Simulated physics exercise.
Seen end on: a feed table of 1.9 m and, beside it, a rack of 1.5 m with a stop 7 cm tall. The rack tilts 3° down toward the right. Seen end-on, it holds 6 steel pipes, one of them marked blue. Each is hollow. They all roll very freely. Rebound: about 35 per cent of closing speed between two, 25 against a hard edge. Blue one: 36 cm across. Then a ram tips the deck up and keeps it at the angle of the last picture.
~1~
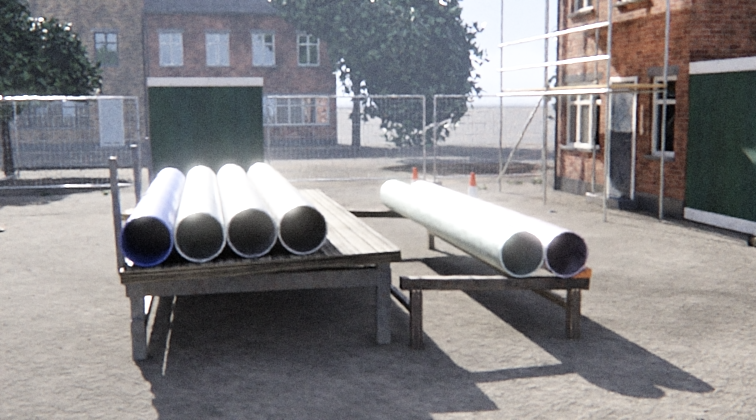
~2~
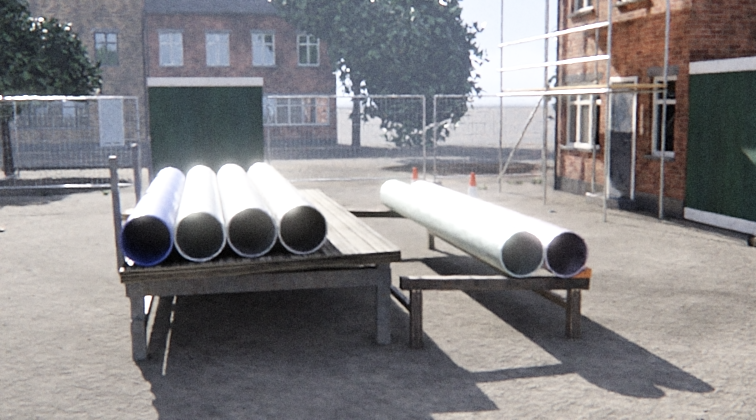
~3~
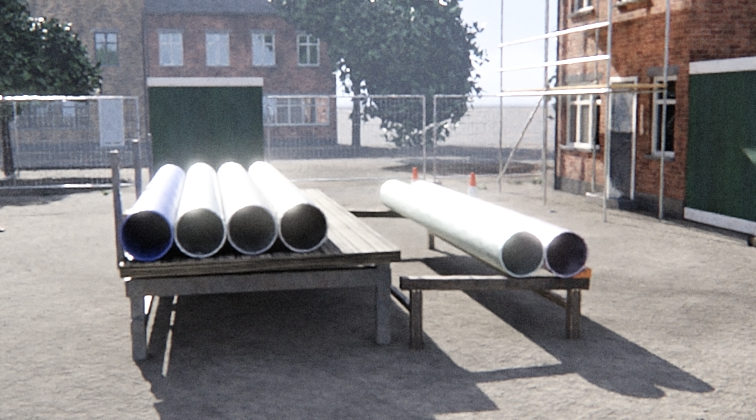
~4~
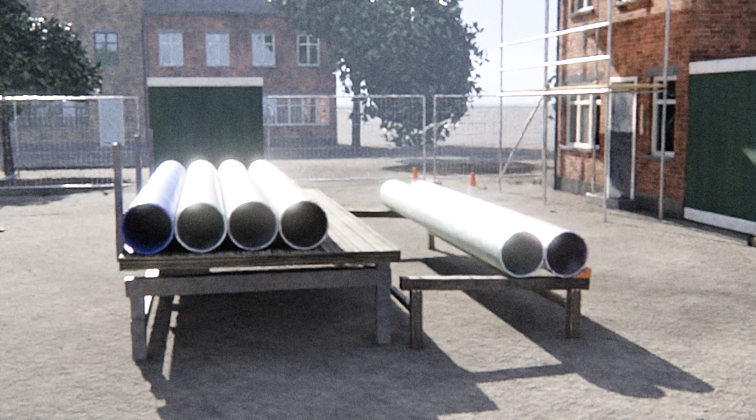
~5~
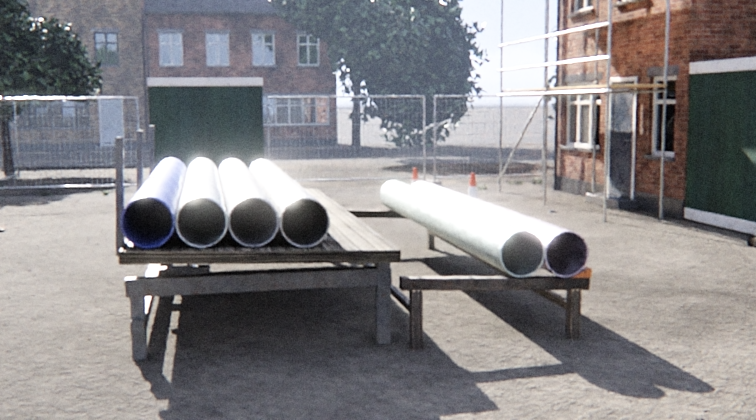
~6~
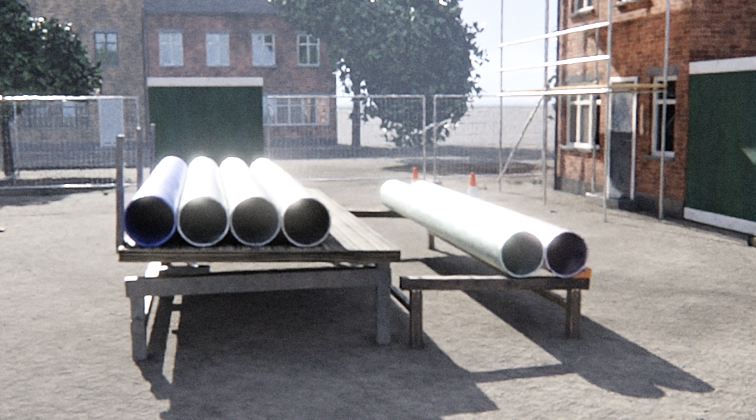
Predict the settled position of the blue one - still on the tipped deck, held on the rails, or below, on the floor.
The blue one settles still on the tipped deck.
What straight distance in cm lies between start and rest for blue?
Moved: Blue 140.
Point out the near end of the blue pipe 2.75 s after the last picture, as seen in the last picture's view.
Estimated pixel position: About (267, 222).
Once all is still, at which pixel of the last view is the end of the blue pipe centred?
It comes to rest around (349, 222).
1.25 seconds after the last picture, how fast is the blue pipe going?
Around 0.3 m/s.
Then, 1.2 s past the sixth picture, blue is on the deck, 155 cm from the hinge, rolling right; 0 lost over the end.
Then, 2.8 s past the sixth picture, blue is on the deck, 95 cm from the hinge, rolling right; 0 lost over the end.
Then, 4.5 s past the sixth picture, blue is on the deck, 45 cm from the hinge, rolling left; 0 lost over the end.
Finally (6.5 s after the last picture), blue is on the deck, 35 cm from the hinge; 0 lost over the end.
